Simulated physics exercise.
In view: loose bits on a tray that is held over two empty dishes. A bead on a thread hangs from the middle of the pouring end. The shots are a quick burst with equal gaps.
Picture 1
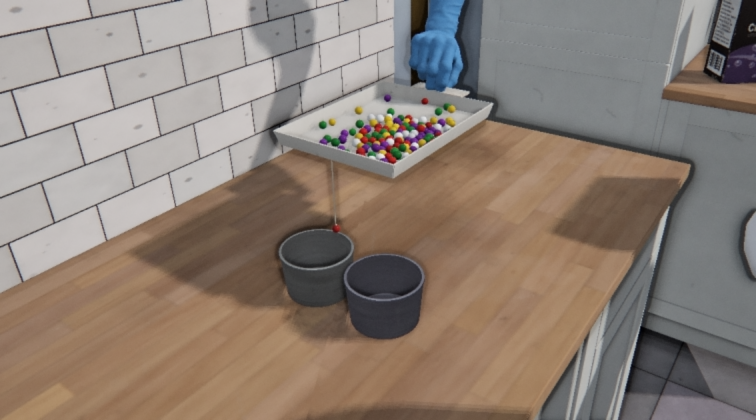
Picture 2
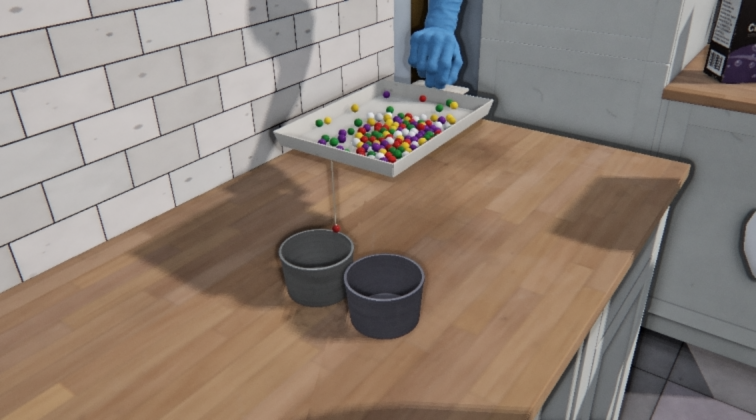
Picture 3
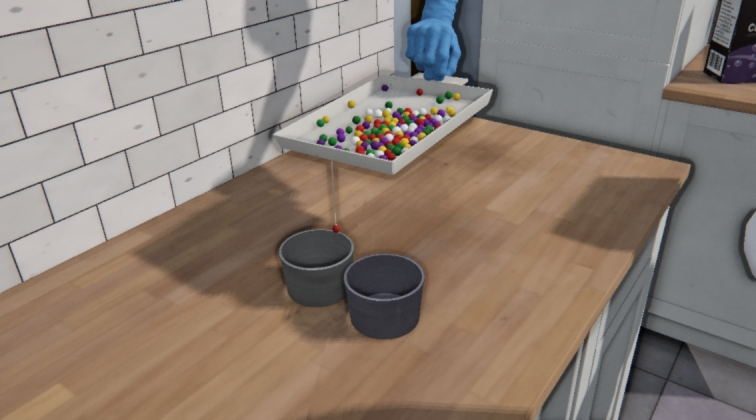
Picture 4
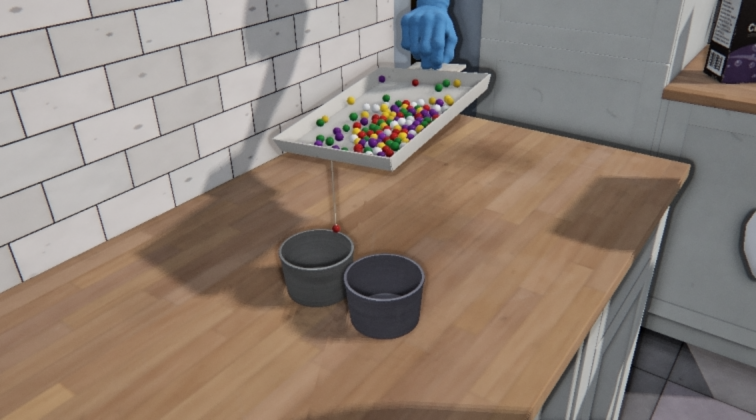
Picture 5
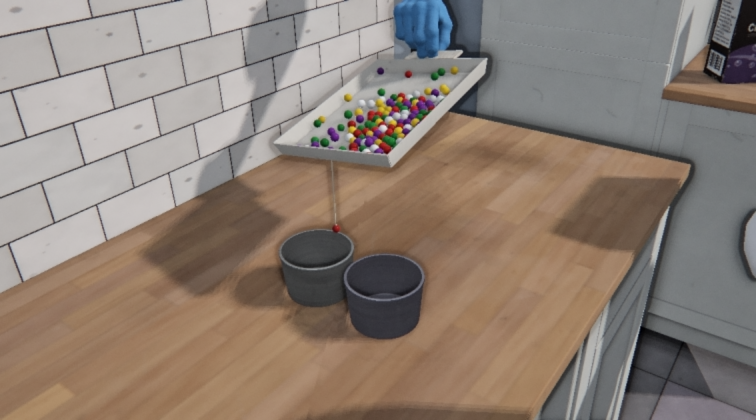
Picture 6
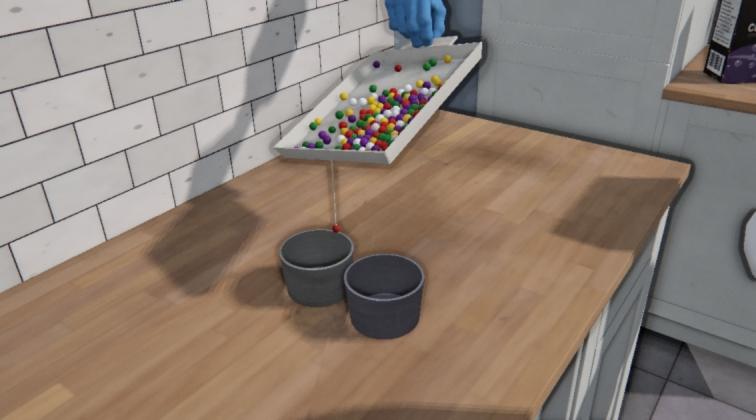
At the start, a blue-gloved hand holds a white tray of colourful round beads almost level above two empty dark dishes on a wooden counter. The hand then raises the far end gradually, slanting the tray toward its near left corner, and the beads shift slightly, then more of them move down the slope.
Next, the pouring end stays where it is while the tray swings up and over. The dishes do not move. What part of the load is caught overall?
Together they catch only the smaller part.
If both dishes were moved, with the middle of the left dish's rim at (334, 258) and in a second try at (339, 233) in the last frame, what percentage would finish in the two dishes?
The first gives 0 %, the second 0 %.
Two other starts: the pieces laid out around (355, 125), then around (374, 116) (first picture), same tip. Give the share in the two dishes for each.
The first gives 10 %, the second 0 %.
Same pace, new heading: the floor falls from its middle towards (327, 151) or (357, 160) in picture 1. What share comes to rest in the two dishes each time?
Near 40 % and 90 %.
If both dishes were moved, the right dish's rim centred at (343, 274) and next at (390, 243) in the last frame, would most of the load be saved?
One: The smaller part. Two: The smaller part.
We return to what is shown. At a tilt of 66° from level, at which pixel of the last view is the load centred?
Near (301, 157).
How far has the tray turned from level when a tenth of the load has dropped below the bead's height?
Roughly 65°.
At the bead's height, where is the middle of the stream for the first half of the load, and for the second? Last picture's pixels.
The first part at (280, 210); the rest at (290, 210).
Shortly afterwards, tray tipped steeply; near two thirds on the tray; a little outside both; near a quarter in the air.
Next, tray tipped past a quarter turn; only a few on the tray; only a few in the left dish; all but a few outside both; a little in the air.
Some moments later, tray tipped past a quarter turn; only a few in the left dish; all but a few outside both.
In the end, tray tipped past a quarter turn; none at all in the right dish; only a few in the left dish; all but a few outside both.
